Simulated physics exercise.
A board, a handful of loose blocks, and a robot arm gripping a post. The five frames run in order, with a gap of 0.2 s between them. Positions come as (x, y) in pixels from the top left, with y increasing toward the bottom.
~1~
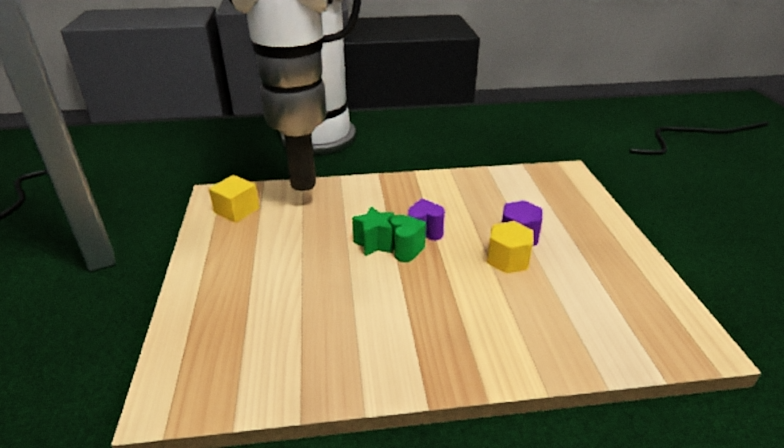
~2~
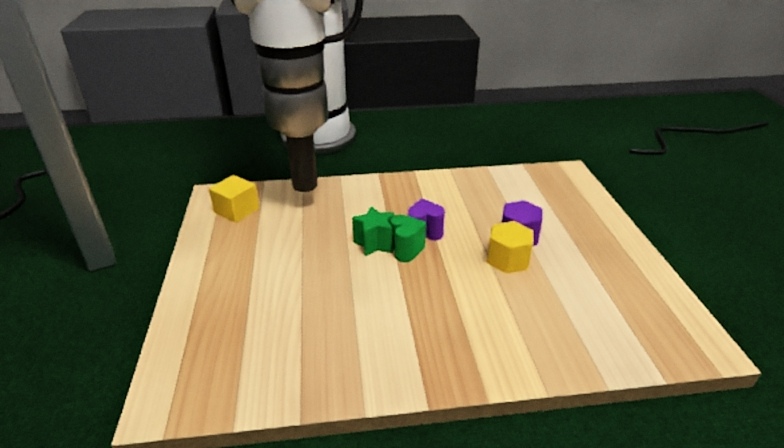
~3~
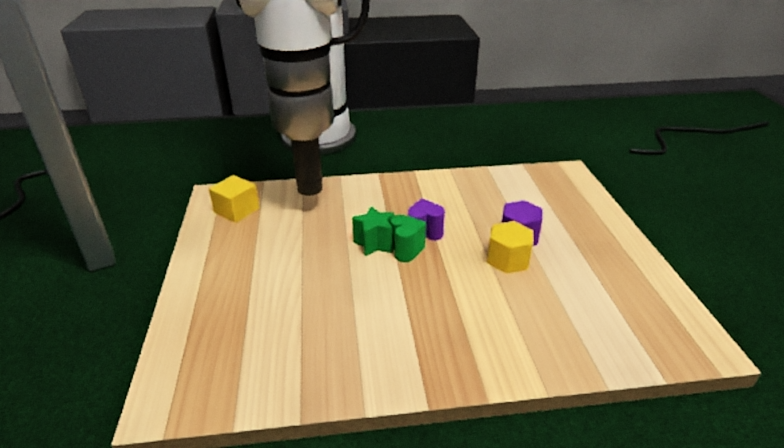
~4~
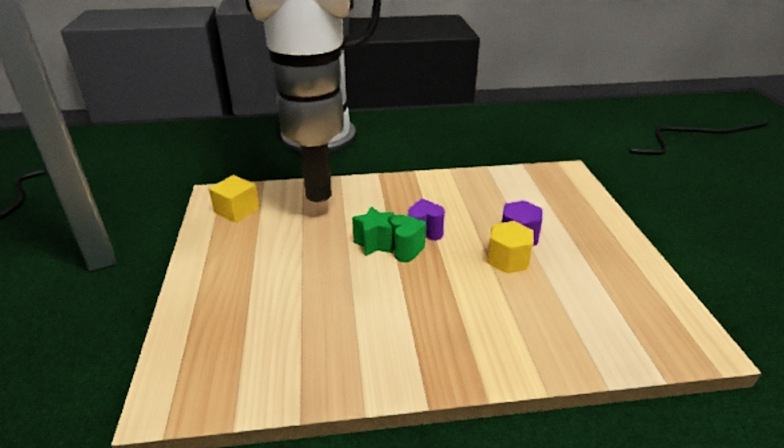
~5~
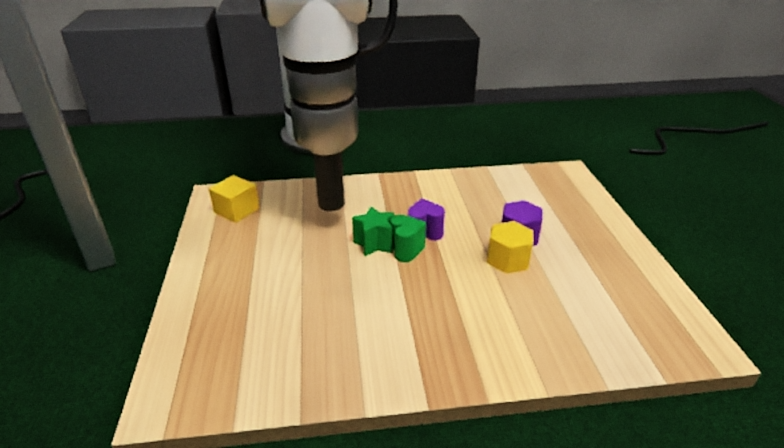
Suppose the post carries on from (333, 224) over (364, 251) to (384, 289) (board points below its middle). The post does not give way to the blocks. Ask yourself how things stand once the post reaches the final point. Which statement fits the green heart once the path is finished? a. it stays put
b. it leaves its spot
b.
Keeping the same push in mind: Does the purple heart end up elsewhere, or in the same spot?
The block in question stays where it was by the end.
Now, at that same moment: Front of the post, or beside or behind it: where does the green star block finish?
Slipped clear.
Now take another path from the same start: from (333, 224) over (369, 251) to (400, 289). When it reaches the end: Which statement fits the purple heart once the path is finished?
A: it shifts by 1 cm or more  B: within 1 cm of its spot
B (within 1 cm of its spot)
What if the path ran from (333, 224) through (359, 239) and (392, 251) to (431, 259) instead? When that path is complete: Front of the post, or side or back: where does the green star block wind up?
Held in front.
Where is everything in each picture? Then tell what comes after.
Post's lower end (304, 185); green star block (375, 218); green heart (407, 224); purple heart (426, 208), in the first frame.
Post (305, 186); blocks still, in the second frame.
Post (310, 190); blocks still, in the third frame.
Post (319, 196); blocks still, in the fourth frame.
Post (332, 205); green star block (375, 218); green heart (407, 224); purple heart (426, 208), in the fifth frame.
What follows on the original path. One third of the way, post (353, 222); green star block (379, 223), turned 15° anticlockwise; green heart (410, 225).
Two thirds of the way, post (372, 244); green star block (401, 237), turned 45° anticlockwise; green heart (431, 230), turned 35° anticlockwise.
At the end, post (384, 269); green star block (407, 244), turned 75° anticlockwise; green heart (433, 231), turned 40° anticlockwise; purple heart still.
